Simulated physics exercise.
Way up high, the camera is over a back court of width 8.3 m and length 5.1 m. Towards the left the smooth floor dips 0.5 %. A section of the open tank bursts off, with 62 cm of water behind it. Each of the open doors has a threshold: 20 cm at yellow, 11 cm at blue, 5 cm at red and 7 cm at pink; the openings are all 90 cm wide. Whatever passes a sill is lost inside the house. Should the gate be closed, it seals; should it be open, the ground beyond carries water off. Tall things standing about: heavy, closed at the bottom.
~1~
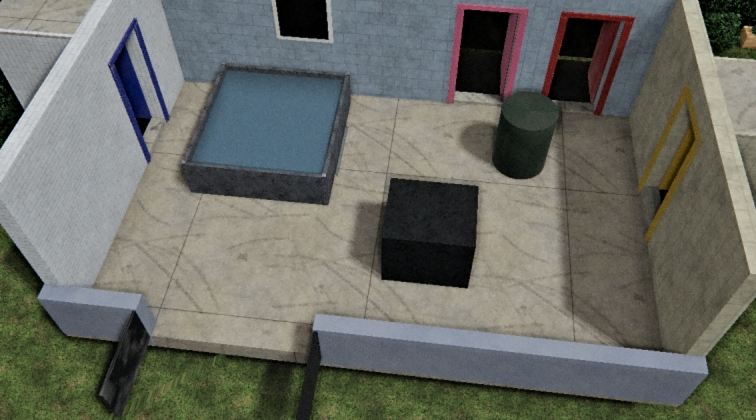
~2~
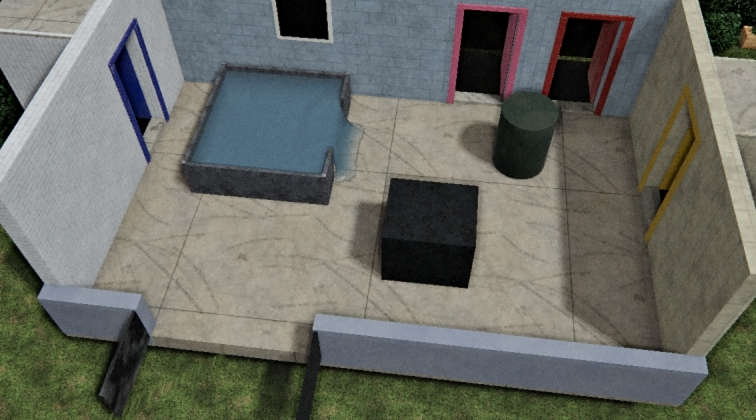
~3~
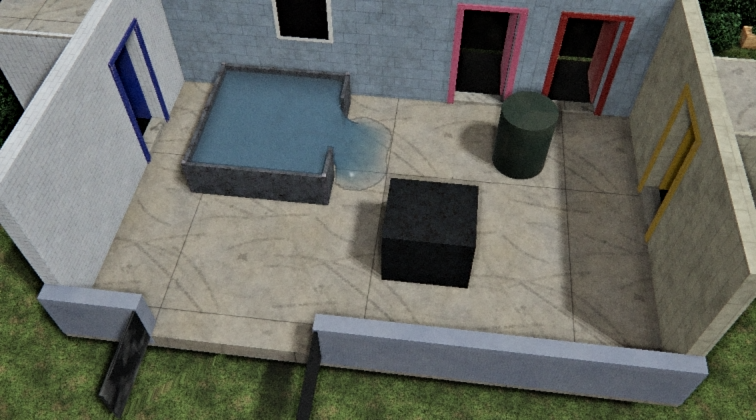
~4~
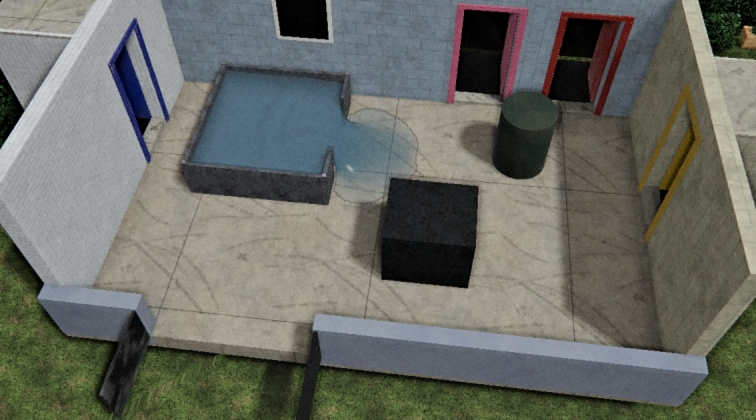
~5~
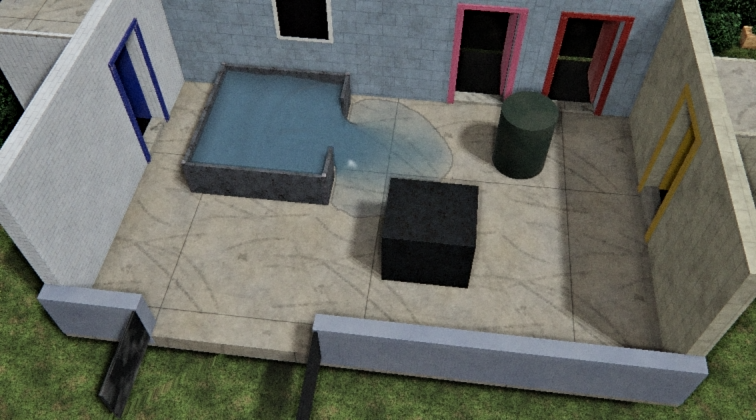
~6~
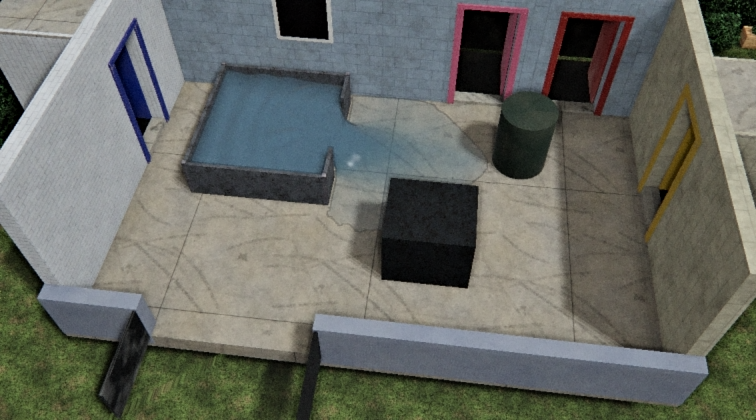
Water pouring from a gap in the right side of a raised tank, spreading across a walled courtyard toward a dark green cylinder.
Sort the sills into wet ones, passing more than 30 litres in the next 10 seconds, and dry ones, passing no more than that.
Yellow door: Dry; blue door: Dry; red door: Wet; pink door: Wet.
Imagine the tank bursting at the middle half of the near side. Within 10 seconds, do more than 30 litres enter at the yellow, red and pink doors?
So yellow ends up short of it, red short of it, pink short of it.
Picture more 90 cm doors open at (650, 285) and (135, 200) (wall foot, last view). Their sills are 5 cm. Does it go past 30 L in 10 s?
Well, the first one ends up on the high side, the second one on the low side.
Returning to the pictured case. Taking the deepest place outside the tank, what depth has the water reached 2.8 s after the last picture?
Some 28 cm deep.
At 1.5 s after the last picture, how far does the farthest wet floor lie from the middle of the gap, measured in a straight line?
That works out near 5.6 m.
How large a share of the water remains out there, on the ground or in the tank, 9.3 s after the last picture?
Still there: Roughly 90 %.
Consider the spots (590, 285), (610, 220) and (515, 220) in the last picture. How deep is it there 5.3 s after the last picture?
Depths: About 11, 12 and 10 centimetres.
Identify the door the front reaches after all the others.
Blue.
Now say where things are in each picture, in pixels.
The open tank at (271, 120) is whole and still, 62 cm deep, in the first picture.
Water pours out at (336, 141) and has run 0.7 m, to (345, 179); typically 8 cm deep outside, 62 cm at the open tank's back, in the second picture.
The front is at (385, 131), 1.0 m from the gap at (336, 143); 1.1 m2 of floor is under water; 62 cm left at the back of the open tank, in the third picture.
Water pours out at (336, 144) and has run 1.4 m, to a hidden place; typically 8 cm deep outside, 62 cm at the open tank's back, in the fourth picture.
Water pours out at (336, 143) and has run 1.9 m, to (447, 151); typically 6 cm deep outside, 62 cm at the open tank's back, in the fifth picture.
The front is at (481, 167), 2.5 m from the gap at (336, 143); 5.2 m2 of floor is under water; 60 cm left at the back of the open tank, in the sixth picture.
Then, 0.7 s after the last picture water covers 25 % of the floor and is deepest (34 cm) near (350, 153); yellow door not reached, blue door not reached, red door not reached, pink door 12 cm at the sill, 0 L in.
Then, 1.5 s after the last picture water covers 40 % of the floor and is deepest (30 cm) near (350, 153); yellow door 10 cm at the sill, 0 L in, blue door not reached, red door 10 cm at the sill, 6 L in, pink door 14 cm at the sill, 13 L in.
Then, 2.8 s after the last picture water covers 50 % of the floor and is deepest (28 cm) near (663, 377); yellow door 25 cm at the sill, 3 L in, blue door not reached, red door 9 cm at the sill, 22 L in, pink door 14 cm at the sill, 47 L in.
Then, 5.3 s after the last picture water covers 65 % of the floor and is deepest (22 cm) near (569, 366); yellow door 7 cm at the sill, 8 L in, blue door not reached, red door 15 cm at the sill, 62 L in, pink door 12 cm at the sill, 99 L in.
Then, 9.3 s after the last picture water covers 95 % of the floor and is deepest (14 cm) near (480, 280); yellow door 8 cm at the sill, 8 L in, blue door 4 cm at the sill, 0 L in, red door 10 cm at the sill, 141 L in, pink door 9 cm at the sill, 139 L in.
